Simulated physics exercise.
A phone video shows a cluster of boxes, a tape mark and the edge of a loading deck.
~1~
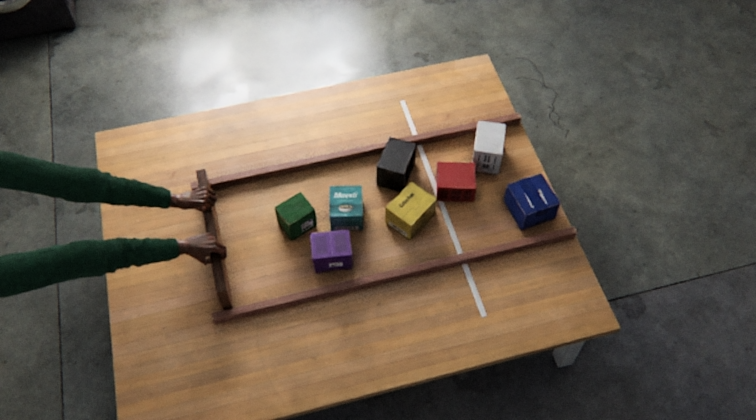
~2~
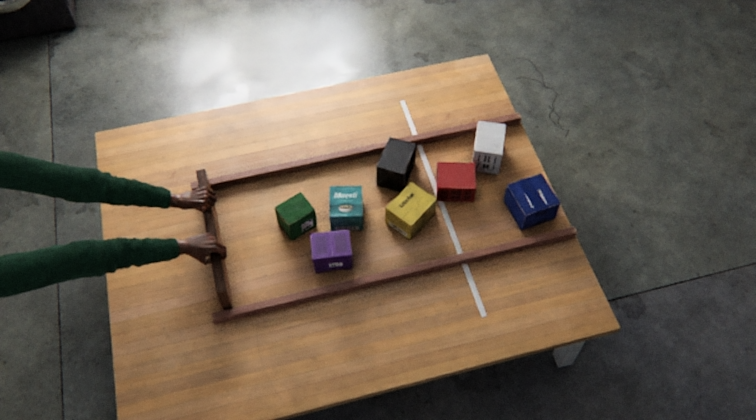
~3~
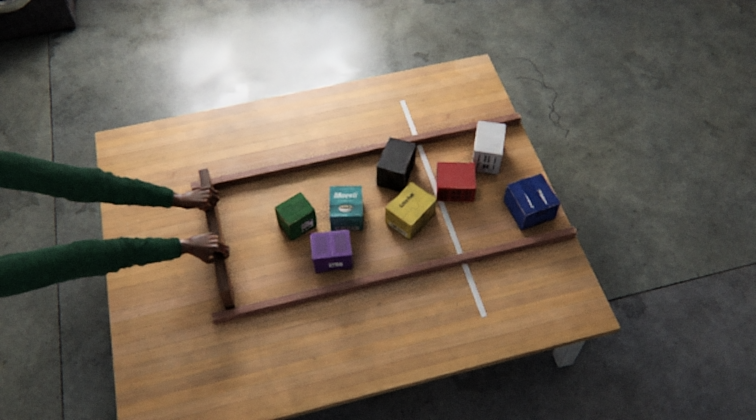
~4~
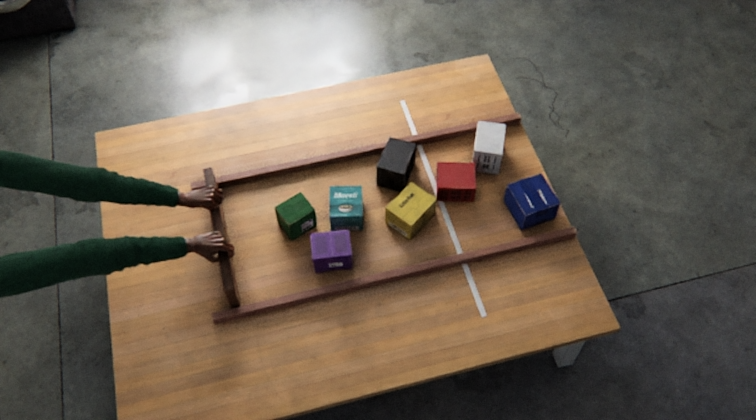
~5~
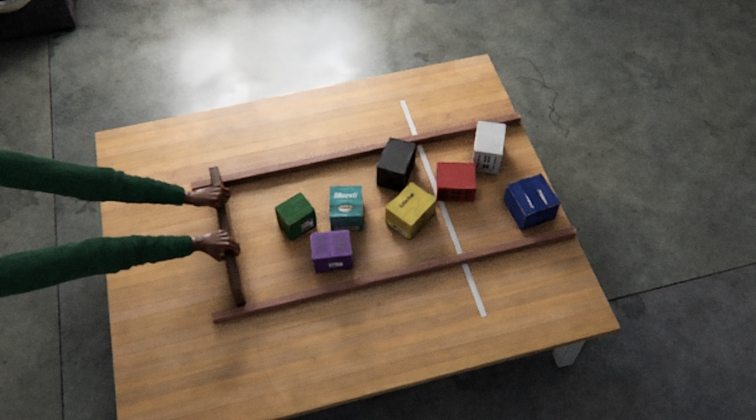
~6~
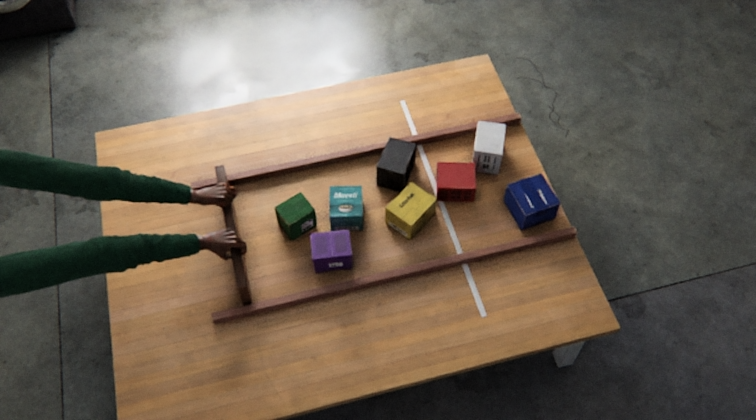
Two hands in green sleeves slowly slid a dark wooden bar a short way right between two rails on a wooden table, while the eight colored boxes scattered around a white line stayed still.
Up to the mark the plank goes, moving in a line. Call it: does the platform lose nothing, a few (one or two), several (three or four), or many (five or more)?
It loses nothing.
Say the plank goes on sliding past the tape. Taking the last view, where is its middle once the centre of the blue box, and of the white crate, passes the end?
The middle is at (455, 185) when it's the blue box, and at (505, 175) when it's the white crate.
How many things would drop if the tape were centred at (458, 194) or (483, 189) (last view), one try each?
The ground gets 1 in the first try and 2 in the second.
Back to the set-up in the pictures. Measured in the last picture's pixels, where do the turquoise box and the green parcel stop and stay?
The turquoise box comes to rest at (484, 181), and the green parcel comes to rest at (453, 185).
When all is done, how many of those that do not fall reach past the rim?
That comes to 1 of them.
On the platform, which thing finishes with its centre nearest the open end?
Blue box - nearest.
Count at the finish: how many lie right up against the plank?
It ends up touching 3.
Early on, none off yet; blue box at rest near (531, 202); white crate at rest near (488, 148); red crate at rest near (456, 182).
Finally, the number that fall off is zero.
